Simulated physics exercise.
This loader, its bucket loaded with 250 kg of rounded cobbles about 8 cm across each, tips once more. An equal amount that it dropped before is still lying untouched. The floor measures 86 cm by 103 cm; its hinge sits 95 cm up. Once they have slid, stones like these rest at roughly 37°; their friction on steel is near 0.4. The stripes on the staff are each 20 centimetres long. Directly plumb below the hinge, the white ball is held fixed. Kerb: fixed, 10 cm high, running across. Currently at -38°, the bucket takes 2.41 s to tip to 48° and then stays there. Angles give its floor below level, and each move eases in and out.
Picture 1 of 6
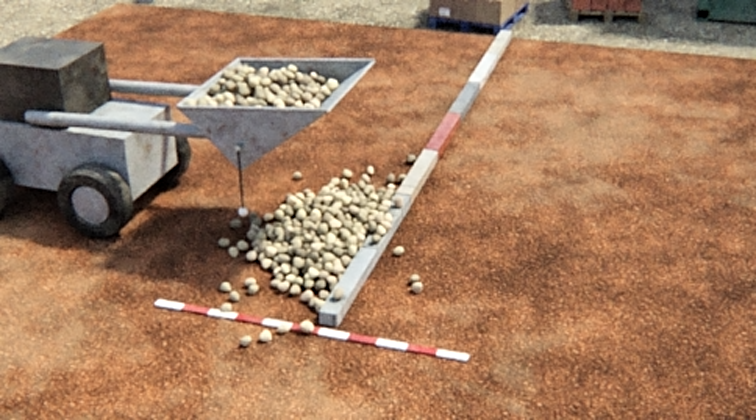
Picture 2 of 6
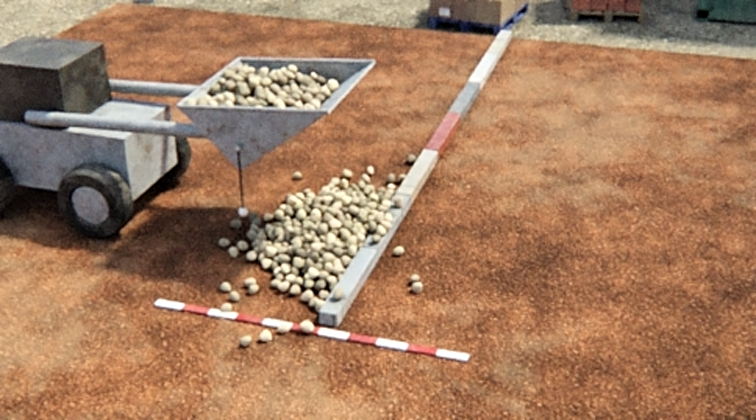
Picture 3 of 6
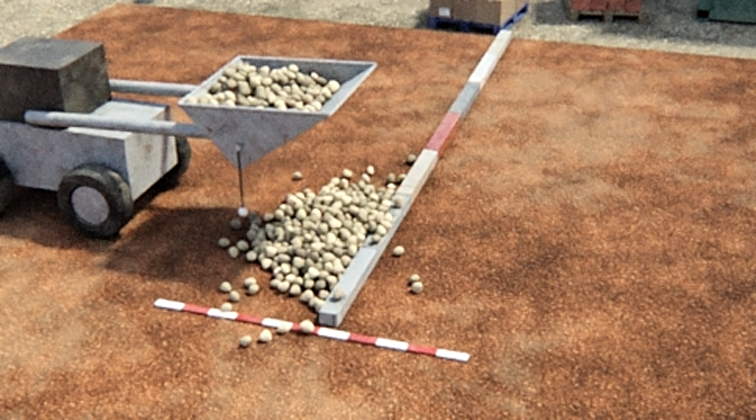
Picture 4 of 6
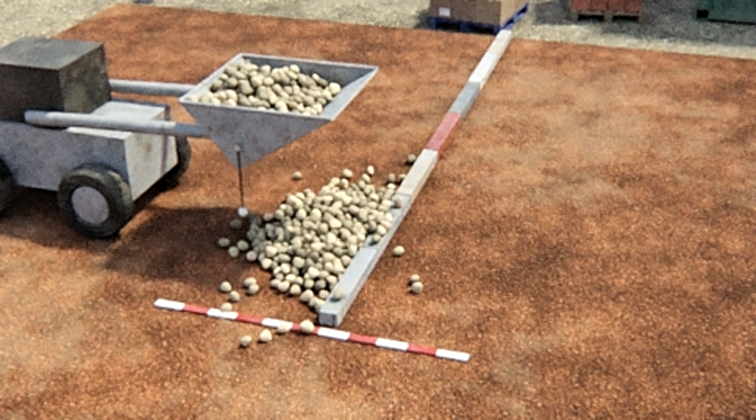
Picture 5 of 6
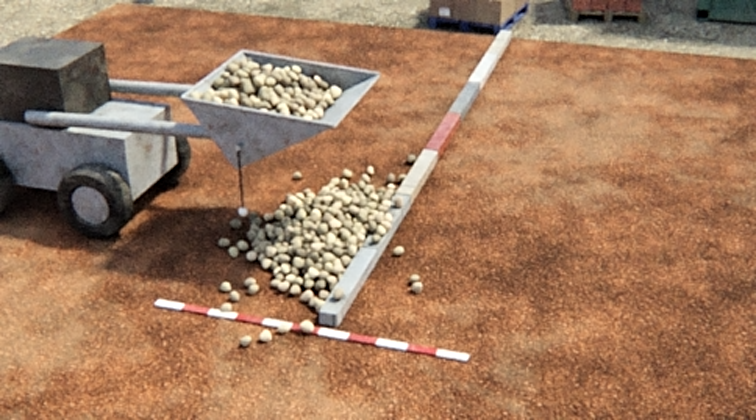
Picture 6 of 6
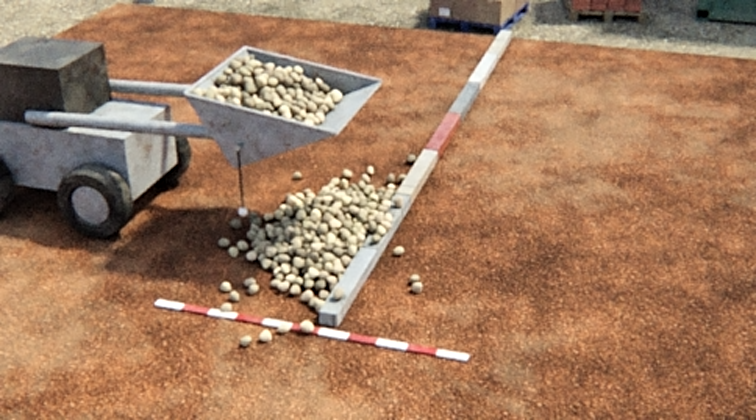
On a reddish-brown dirt yard, a small grey loader slowly tilted its stone-filled bucket a little forward, the front edge dipping, while the pile of pale stones against the kerb below stayed still.
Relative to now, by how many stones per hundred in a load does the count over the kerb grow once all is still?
It grows by roughly 32 per hundred.
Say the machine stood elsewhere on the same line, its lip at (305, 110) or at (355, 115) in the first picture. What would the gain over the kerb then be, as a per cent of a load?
Case one about 10 %, case two about 65 %.
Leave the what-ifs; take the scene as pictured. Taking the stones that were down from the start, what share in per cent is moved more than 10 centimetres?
5 %.
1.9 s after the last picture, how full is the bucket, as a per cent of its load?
It holds some 10 percent.
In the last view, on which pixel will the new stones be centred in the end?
Around (362, 227) in the last picture.
Then, 1.2 s after the last picture the floor is at 35°; in per cent of one load, 88 in the bucket, 111 on this side of the kerb, 1 over the kerb; the foremost stones are at (395, 241).
Then, 1.9 s after the last picture the floor is at 48°; in per cent of one load, 8 in the bucket, 163 on this side of the kerb, 28 over the kerb; the foremost stones are at (467, 260).
Then, 2.3 s after the last picture the floor is at 48°; in per cent of one load, 4 in the bucket, 164 on this side of the kerb, 32 over the kerb; the foremost stones are at (491, 257).
Then, 4.7 s after the last picture the floor is at 48°; in per cent of one load, 4 in the bucket, 163 on this side of the kerb, 33 over the kerb; the foremost stones are at (500, 249). Net gain over the kerb, 32.
